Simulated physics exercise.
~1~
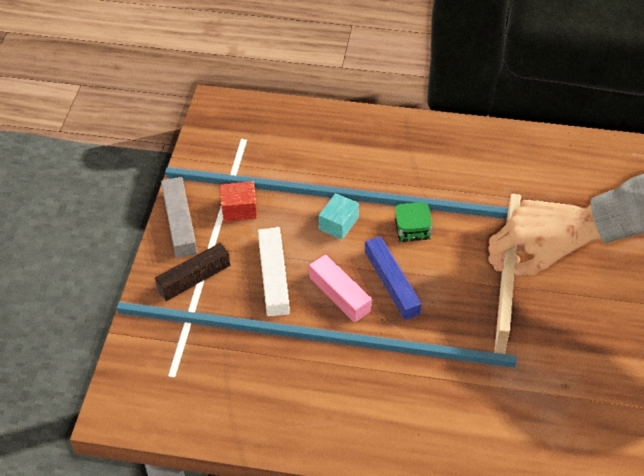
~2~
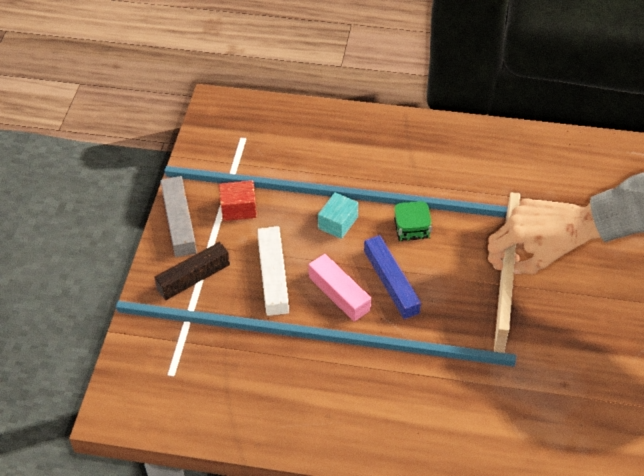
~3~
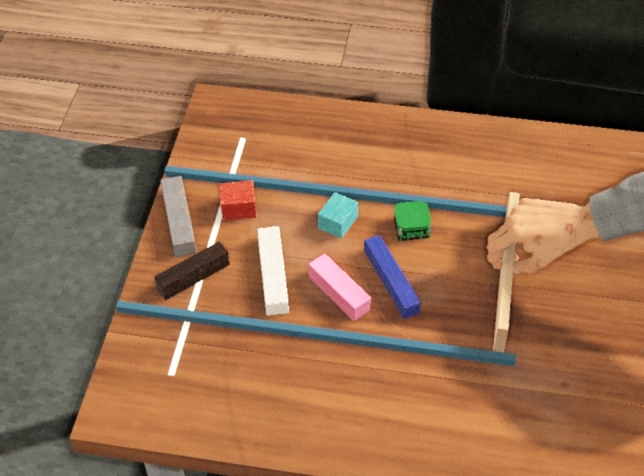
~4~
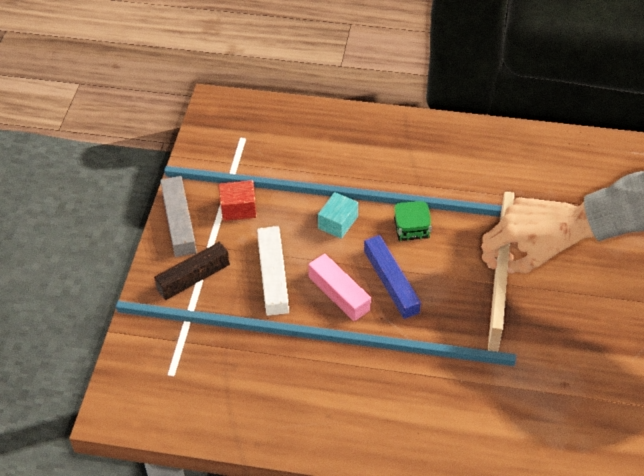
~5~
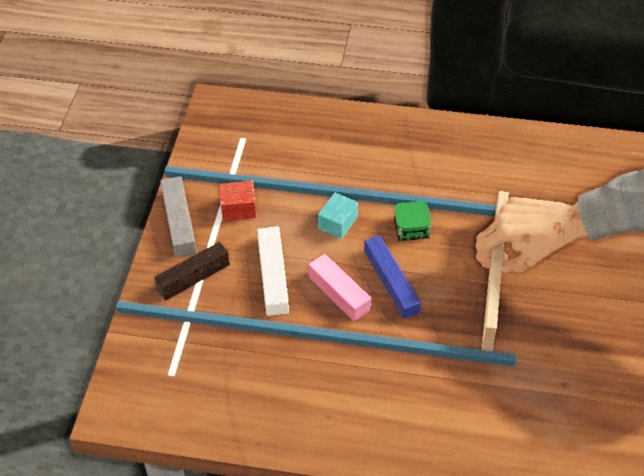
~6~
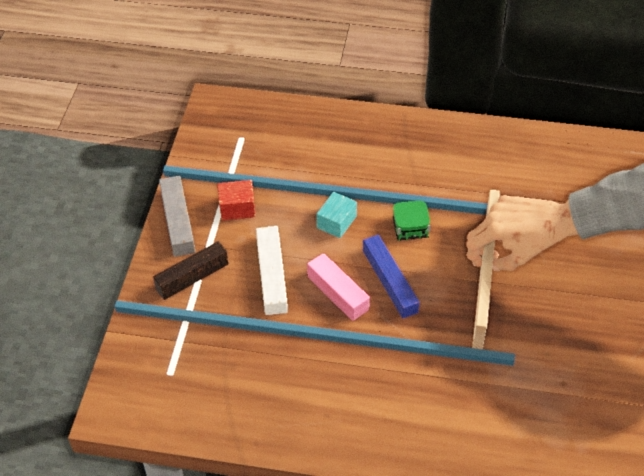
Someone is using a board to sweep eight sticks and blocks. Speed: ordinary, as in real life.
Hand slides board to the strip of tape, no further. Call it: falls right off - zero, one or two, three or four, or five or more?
Call: One or two.
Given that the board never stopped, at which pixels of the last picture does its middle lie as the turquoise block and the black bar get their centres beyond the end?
Estimated middle: (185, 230), and (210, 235) for the other.
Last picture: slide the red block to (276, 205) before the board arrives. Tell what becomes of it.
So it drops, then.
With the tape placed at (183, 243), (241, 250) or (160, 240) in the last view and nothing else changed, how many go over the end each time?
Counts per try, in order: 5 / 0 / 6.
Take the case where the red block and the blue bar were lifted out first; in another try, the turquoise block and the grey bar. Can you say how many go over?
Counts - first: 0, second: 0.
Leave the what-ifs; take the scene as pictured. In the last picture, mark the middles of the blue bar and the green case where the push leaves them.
They come to rest around (198, 248) and (207, 193).
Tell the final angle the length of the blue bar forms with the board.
I'd estimate about 0 degrees.
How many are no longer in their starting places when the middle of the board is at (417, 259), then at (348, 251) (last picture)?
I count 2 first and 4 after.
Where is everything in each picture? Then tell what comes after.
Grey bar (179, 217); black bar (193, 272); red block (238, 202); board (508, 272); tape (211, 248), in the first picture.
Black bar (193, 271); turquoise block (338, 216), in the second picture.
Red block (238, 201); white bar (273, 270), in the third picture.
Grey bar (178, 216); board (501, 270), in the fourth picture.
Black bar (193, 271); pink stick (339, 287), in the fifth picture.
Grey bar (177, 215); black bar (192, 270); red block (236, 200); board (487, 268); tape (209, 246), in the sixth picture.
Soon after, none off yet; grey bar at rest near (177, 215); black bar at rest near (192, 270); red block at rest near (236, 200).
Then, none off yet; grey bar moved a little near (155, 213); black bar moved a little near (162, 270); red block moved about its own width near (185, 192).
At rest, the number that fall off is one or two; fallen, red block and grey bar.
